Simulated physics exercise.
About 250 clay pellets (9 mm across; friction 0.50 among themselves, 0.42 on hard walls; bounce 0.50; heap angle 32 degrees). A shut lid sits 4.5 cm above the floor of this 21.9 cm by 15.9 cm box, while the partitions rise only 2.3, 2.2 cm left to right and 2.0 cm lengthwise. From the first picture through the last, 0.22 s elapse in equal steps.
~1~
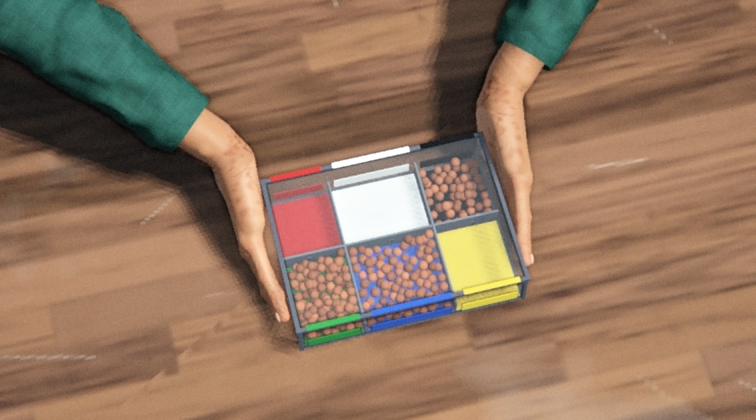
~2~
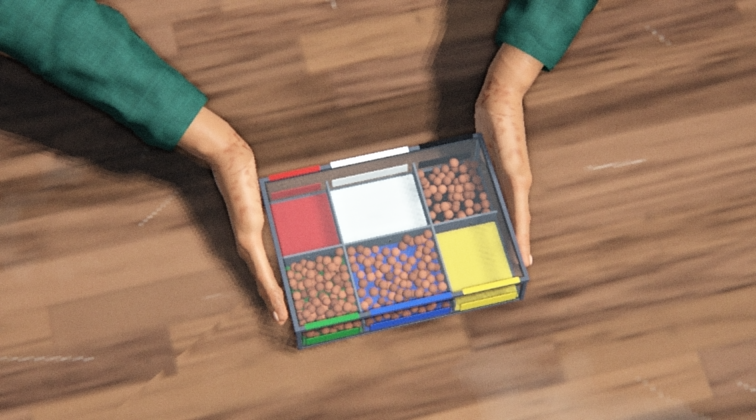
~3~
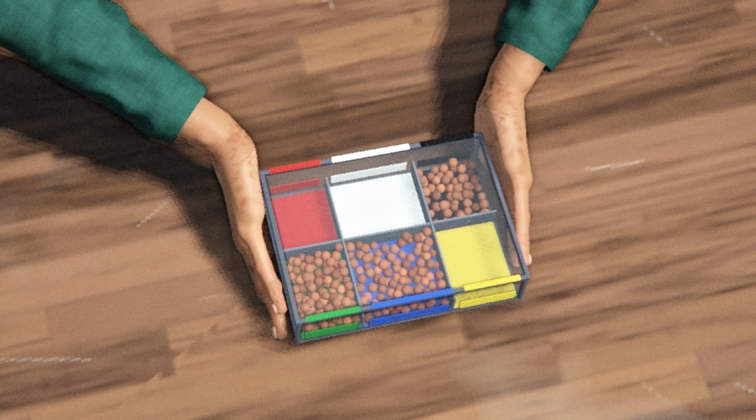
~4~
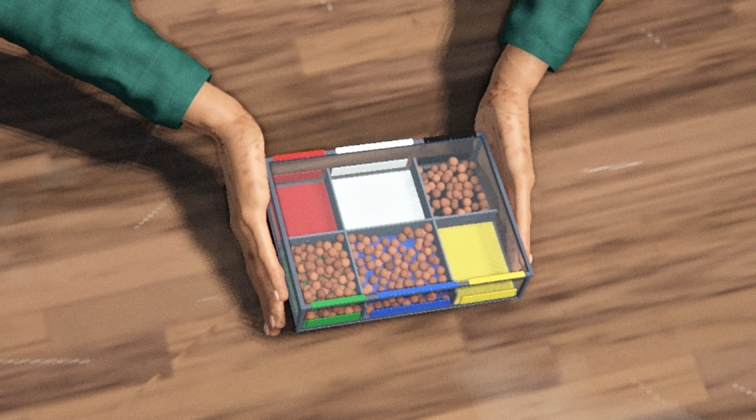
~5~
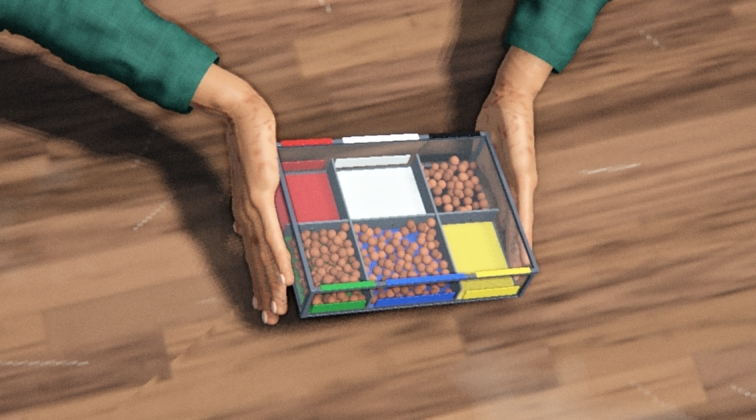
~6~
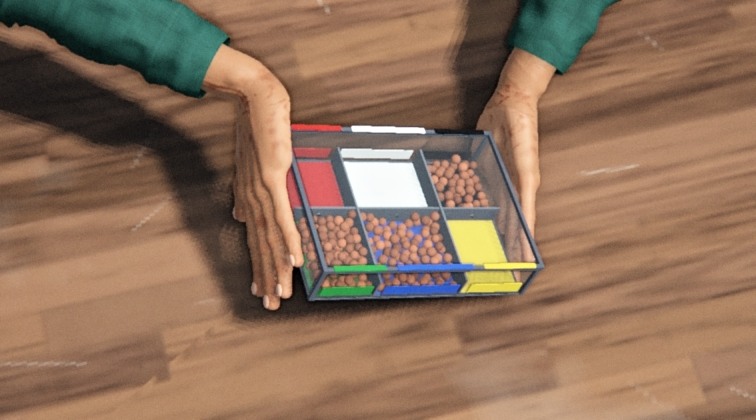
Lidded clear box of brown pellets in coloured compartments tilting and turning slightly between two green-sleeved hands above a wooden floor.
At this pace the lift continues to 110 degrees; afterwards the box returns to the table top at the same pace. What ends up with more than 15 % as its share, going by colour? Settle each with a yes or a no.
My prediction: Red: Fails to beat the threshold; blue: Fails to beat the threshold; green: Fails to beat the threshold; yellow: Beats the threshold; white: Fails to beat the threshold; black: Beats the threshold.
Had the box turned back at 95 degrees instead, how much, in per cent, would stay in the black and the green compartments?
Shares: Black 55 and green 5, in per cent.
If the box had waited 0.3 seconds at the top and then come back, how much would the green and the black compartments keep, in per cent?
Green 0, black 60.
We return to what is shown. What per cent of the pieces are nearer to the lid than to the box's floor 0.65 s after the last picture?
I'd say around 80 percent of the pieces.
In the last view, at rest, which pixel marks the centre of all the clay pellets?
Near (464, 214).
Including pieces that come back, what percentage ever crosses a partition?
Around 75 percent.
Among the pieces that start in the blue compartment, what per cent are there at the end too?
My estimate is roughly 10 percent.
Then, 0.65 s after the last picture, tilt 109 degrees; blue 35 %, green 10 %, yellow 15 %, white 5 %, black 30 %.
Then, 1.09 s after the last picture, tilt 47 degrees; blue 5 %, yellow 40 %, black 55 %.
Then, 1.60 s after the last picture, tilt 0 degrees; blue 5 %, yellow 40 %, black 55 %.
In the end, red 0 %, blue 5 %, green 0 %, yellow 40 %, white 0 %, black 55 %.
